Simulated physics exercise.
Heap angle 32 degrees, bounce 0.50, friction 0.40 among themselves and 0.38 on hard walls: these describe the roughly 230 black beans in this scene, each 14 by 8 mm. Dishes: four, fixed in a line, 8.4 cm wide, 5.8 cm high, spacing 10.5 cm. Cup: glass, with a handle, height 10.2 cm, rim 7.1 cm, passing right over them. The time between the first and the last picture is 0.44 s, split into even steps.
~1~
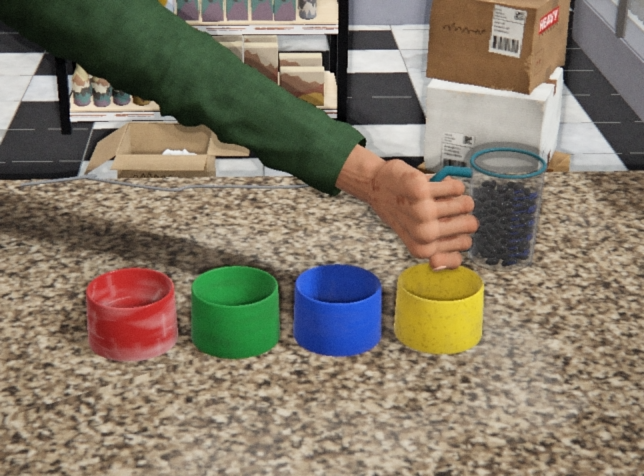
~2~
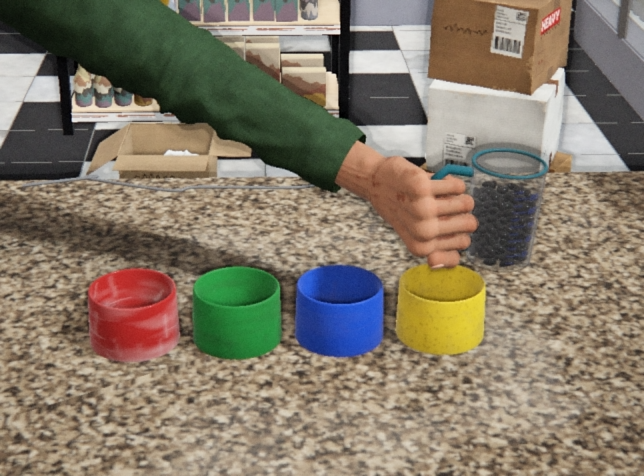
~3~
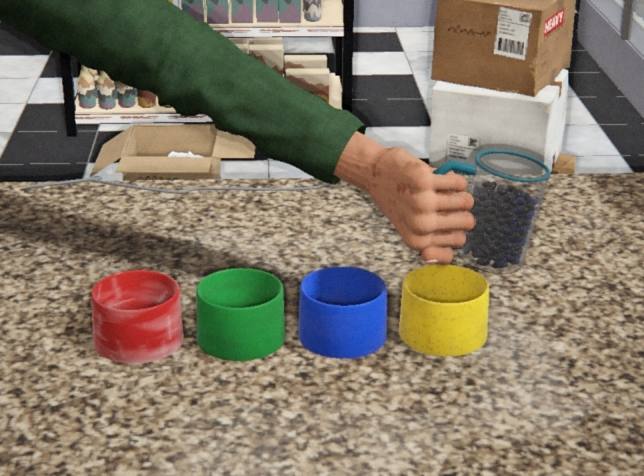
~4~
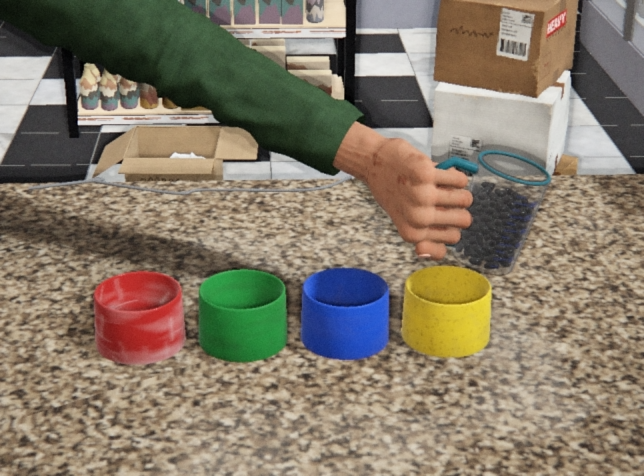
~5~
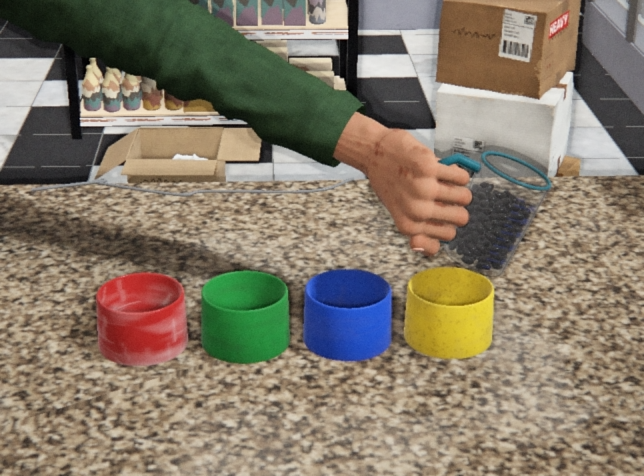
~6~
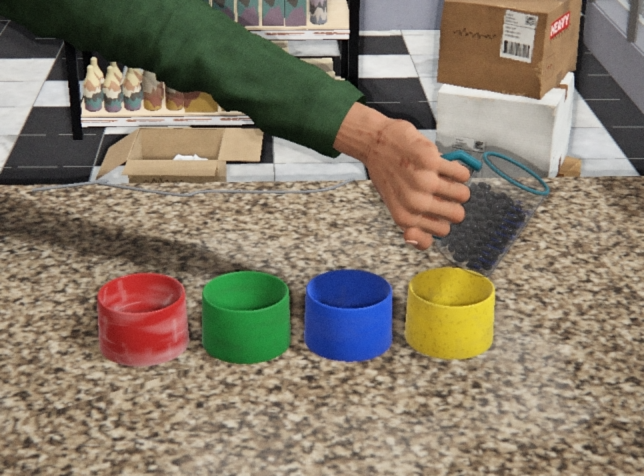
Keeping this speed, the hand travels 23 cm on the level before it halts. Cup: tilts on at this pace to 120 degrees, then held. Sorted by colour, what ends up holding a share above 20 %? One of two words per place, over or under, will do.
Red: A share of a fifth at most. Blue: A share of a fifth at most. Green: A share of a fifth at most. Yellow: A share larger than a fifth. Counter: A share of a fifth at most.
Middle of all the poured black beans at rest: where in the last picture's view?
When it all comes to rest, the middle is near (449, 312).
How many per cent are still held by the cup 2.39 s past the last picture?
Roughly 0 %.
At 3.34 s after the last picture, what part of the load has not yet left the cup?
Estimate: Around 0 % of the load.
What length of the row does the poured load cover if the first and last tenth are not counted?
About 5 cm.
Then, 1.44 s after the last picture, tilt 120 degrees; cup holds 40 %, yellow 60 %.
Then, 2.39 s after the last picture, tilt 120 degrees; cup holds 0 %, yellow 100 %.
Then, 3.34 s after the last picture, tilt 120 degrees; cup holds 0 %, yellow 100 %.
In the end, red 0 %, blue 0 %, green 0 %, yellow 100 %, counter 0 %.
